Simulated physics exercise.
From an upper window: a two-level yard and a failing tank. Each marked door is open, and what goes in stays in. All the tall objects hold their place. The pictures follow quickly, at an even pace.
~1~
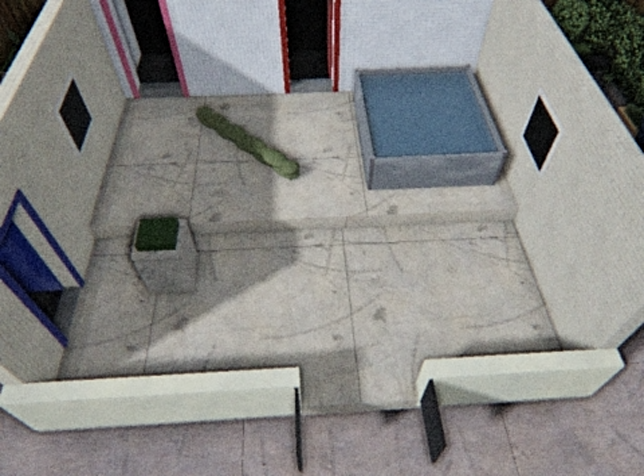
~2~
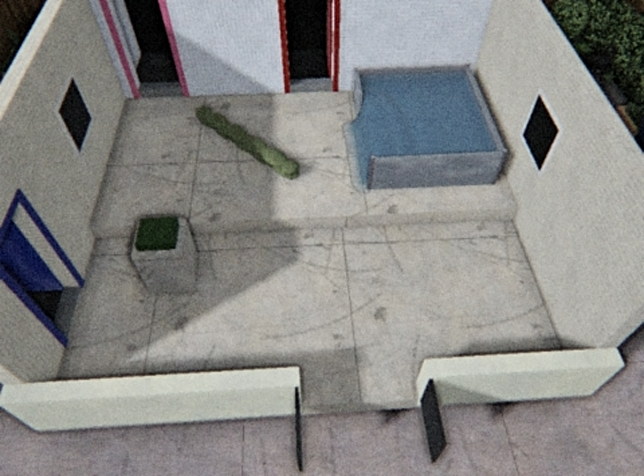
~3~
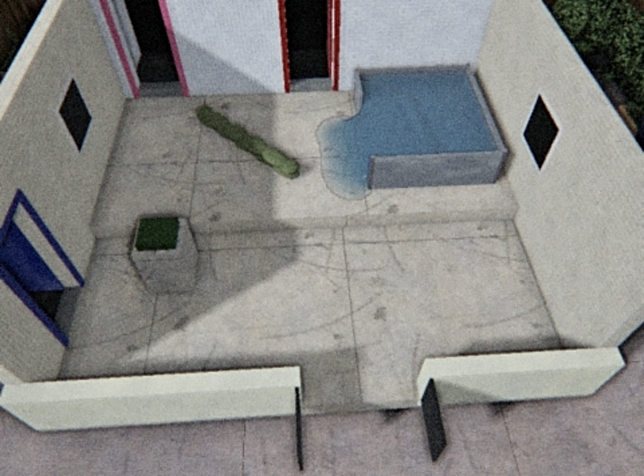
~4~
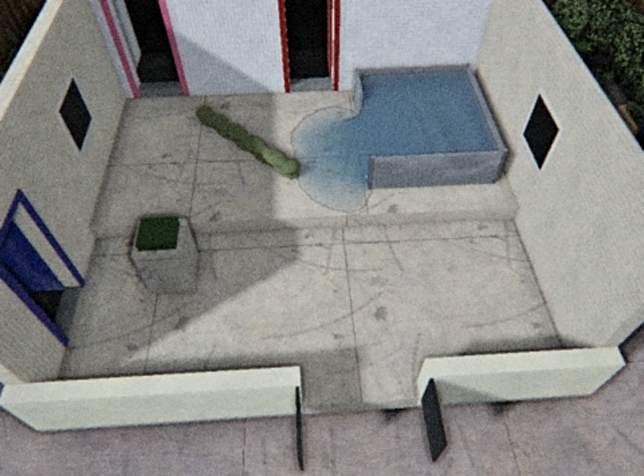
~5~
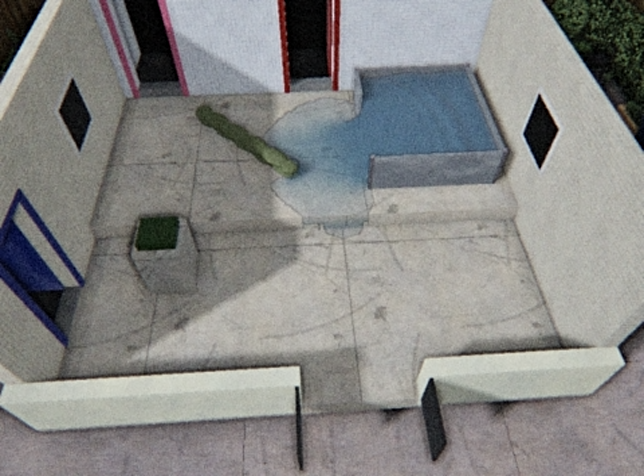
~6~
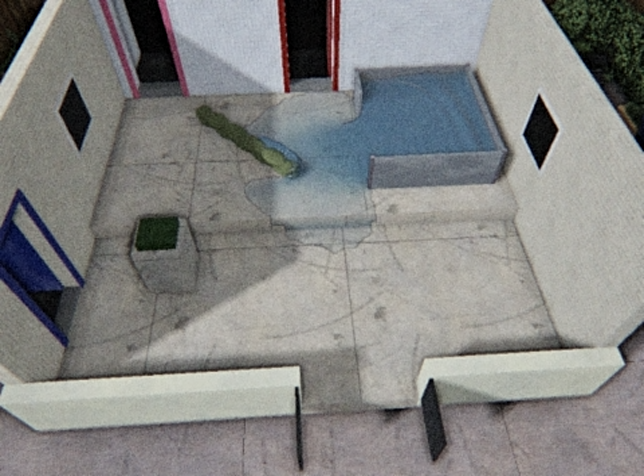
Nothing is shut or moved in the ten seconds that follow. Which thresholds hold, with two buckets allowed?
The pink door stays under that; the blue door takes more than that; the red door stays under that.
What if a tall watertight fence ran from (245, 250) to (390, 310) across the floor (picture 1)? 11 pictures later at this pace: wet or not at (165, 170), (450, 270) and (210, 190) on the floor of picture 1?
As listed: Awash, not flooded, covered.
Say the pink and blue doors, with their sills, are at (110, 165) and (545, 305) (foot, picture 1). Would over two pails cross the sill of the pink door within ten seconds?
One by one: Pink door stays under.
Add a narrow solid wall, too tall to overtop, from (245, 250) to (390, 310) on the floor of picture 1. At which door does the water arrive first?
I say the pink door.
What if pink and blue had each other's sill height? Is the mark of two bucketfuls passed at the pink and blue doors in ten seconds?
My reading: The pink door is over, the blue door stays under.
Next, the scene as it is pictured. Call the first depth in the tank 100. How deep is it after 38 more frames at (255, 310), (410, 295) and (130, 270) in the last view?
About 20, 2 and 12 per cent.
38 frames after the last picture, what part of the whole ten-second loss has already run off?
Some 30 per cent.
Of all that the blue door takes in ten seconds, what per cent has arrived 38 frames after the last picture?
Near 55 in a hundred.
A moment on, water covers 25 % of the floor; the pink door not reached, the blue door not reached, the red door wet at the sill, nothing in.
Next, water covers 45 % of the floor; the pink door wet at the sill, nothing in, the blue door not reached, the red door wet at the sill, nothing in.
Then, water covers 60 % of the floor; the pink door wet at the sill, nothing in, the blue door wet at the sill, nothing in, the red door wet at the sill, nothing in.
Later, water covers 75 % of the floor; the pink door under two buckets in, the blue door over two buckets in, the red door wet at the sill, nothing in.
In the end, water covers 90 % of the floor; the pink door under two buckets in, the blue door far over two buckets in, the red door wet at the sill, nothing in.
